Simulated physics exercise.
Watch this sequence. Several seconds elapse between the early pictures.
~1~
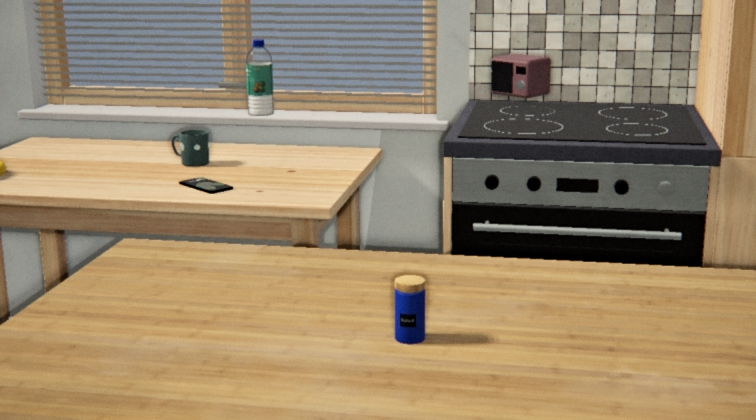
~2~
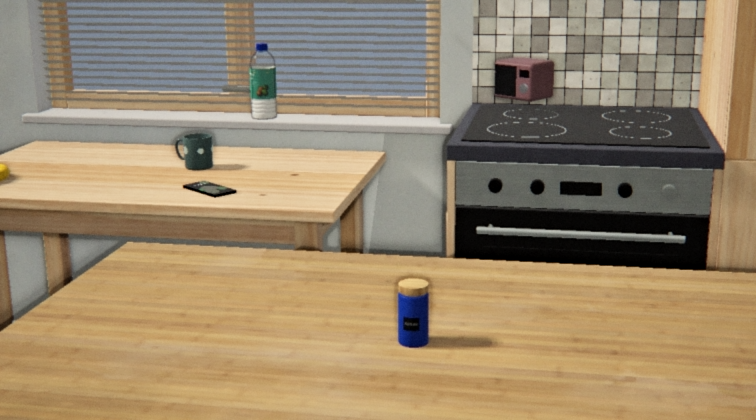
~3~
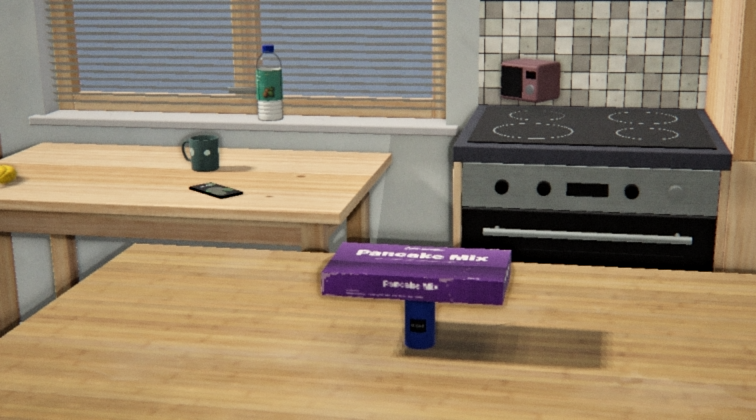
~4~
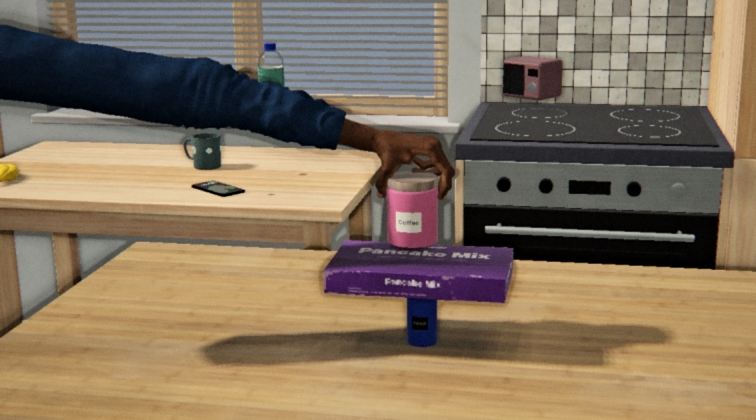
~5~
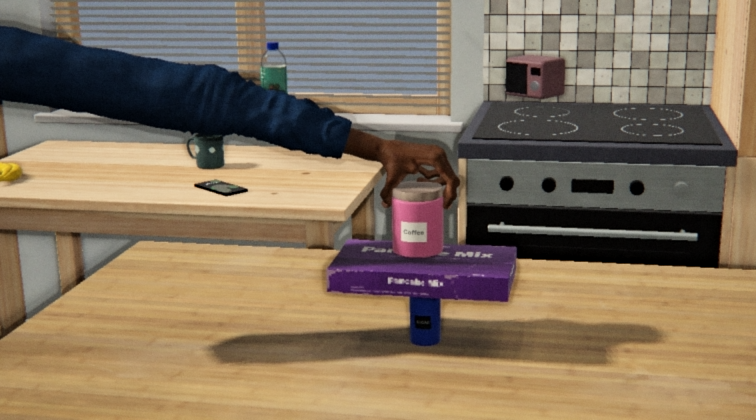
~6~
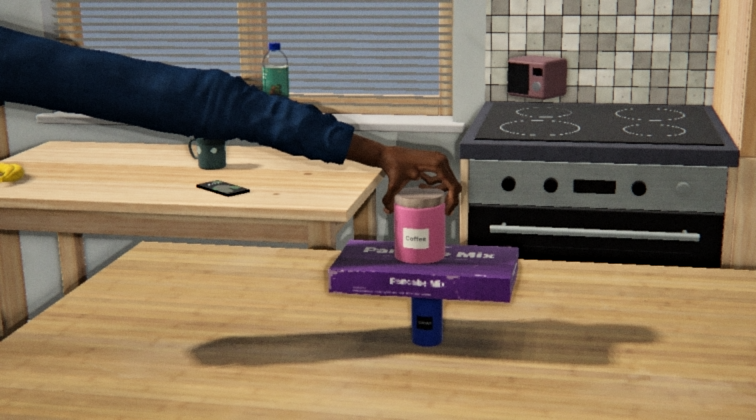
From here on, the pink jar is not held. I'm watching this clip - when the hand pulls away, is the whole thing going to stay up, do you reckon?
My guess is that nothing will drop.
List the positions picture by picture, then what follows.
In the first picture, the last thing is not in view yet; blue shaker (410, 310).
In the second picture, the last thing is not in view yet; blue shaker (414, 313).
In the third picture, the last thing is not in view yet; blue shaker (420, 315).
In the fourth picture, still above its spot; pink jar (412, 209); blue shaker (422, 312).
In the fifth picture, still above its spot; pink jar (418, 218); blue shaker (425, 311).
In the sixth picture, in place under the hand; pink jar (420, 225); blue shaker (427, 312).
Then, 0.20 s after the last picture, nothing has stirred.
Then, 0.50 s after the last picture, pink jar resting near (420, 226).
At rest, all 3 in place. Seen from the same camera at the end, pink jar near (420, 226). The stack keeps its balance.
